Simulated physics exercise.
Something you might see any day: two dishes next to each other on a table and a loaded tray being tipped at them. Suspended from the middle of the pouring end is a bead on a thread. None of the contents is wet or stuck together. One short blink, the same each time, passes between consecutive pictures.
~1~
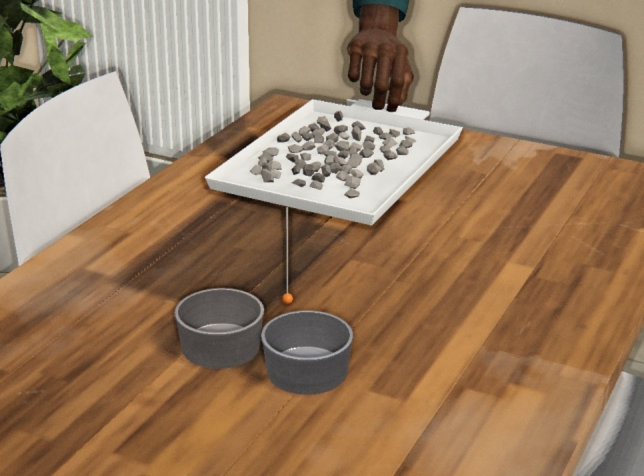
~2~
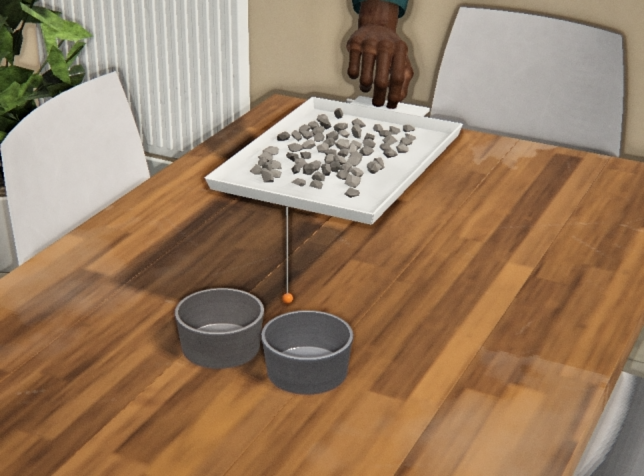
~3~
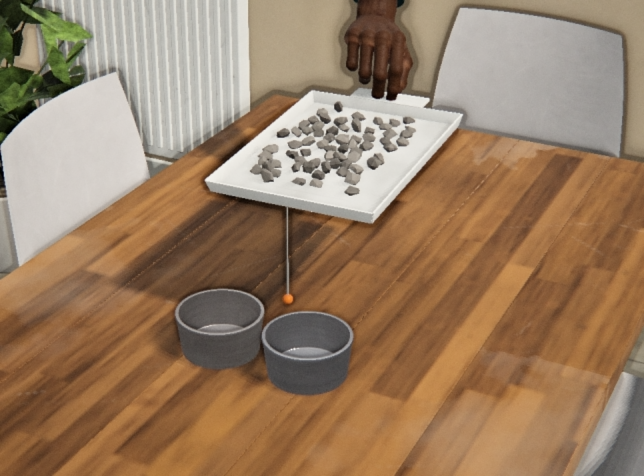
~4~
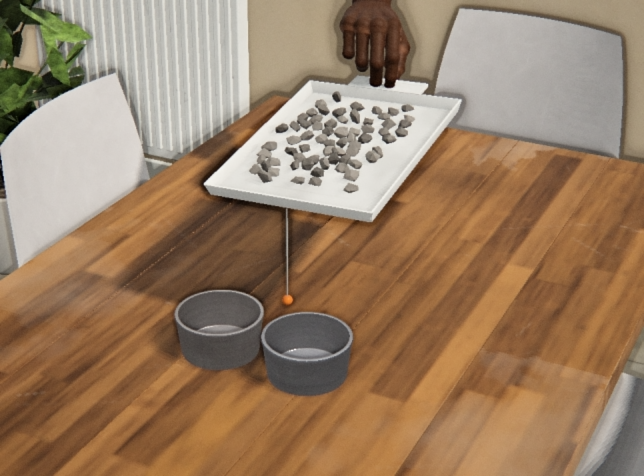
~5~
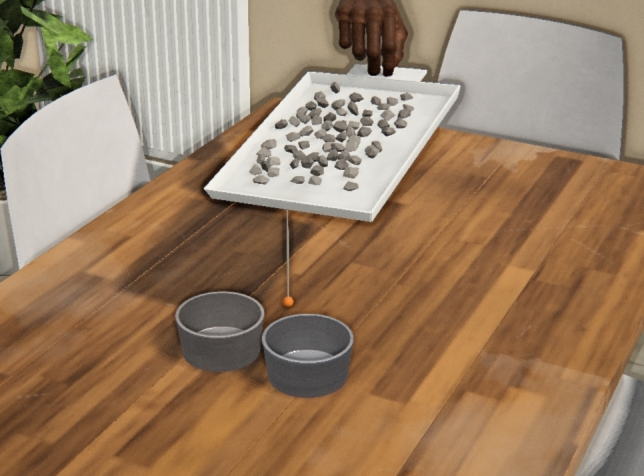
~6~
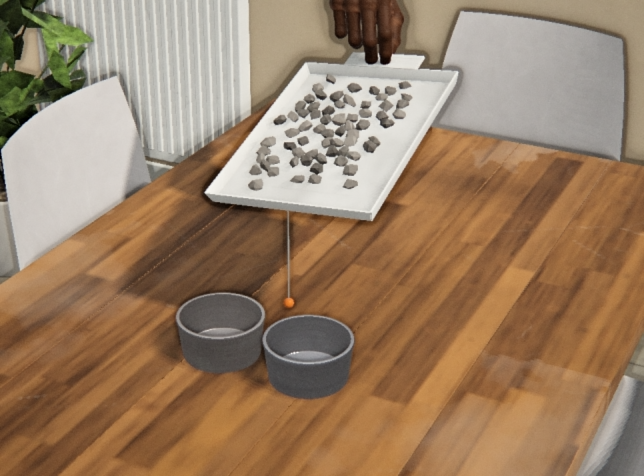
A hand raises the far end of a white tray of gravel above two dishes.
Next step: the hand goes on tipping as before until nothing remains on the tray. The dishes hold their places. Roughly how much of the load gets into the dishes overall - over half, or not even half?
Over half gets in.
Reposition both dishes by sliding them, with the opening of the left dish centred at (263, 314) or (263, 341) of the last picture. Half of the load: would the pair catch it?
Short of half and then Short of half.
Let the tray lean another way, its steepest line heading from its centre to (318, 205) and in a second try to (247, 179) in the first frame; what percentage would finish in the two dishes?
I'd put it at some 60 % and then some 50 %.
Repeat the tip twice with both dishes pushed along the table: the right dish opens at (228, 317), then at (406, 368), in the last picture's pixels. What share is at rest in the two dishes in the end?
You'd get 70 in a hundred first and 0 in a hundred after that.
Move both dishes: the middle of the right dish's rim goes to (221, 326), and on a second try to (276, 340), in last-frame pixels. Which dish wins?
In turn: The right-side dish; the left-side dish.
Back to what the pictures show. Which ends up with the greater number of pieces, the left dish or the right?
The one to the left is fuller.
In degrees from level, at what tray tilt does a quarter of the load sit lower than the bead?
75°, roughly.
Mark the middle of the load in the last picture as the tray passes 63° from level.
Somewhere around pixel (245, 185) in the last picture.
Soon after the last picture, tray tipped steeply; most on the tray; about a quarter in the air.
A little later, tray tipped past a quarter turn; about a third on the tray; a small part in the right dish; about a third in the left dish; a small part outside both; about a quarter in the air.
Later still, tray tipped past a quarter turn; a small part in the right dish; about two thirds in the left dish; about a quarter outside both.
At rest, tray tipped past a quarter turn; a small part in the right dish; about two thirds in the left dish; about a quarter outside both.
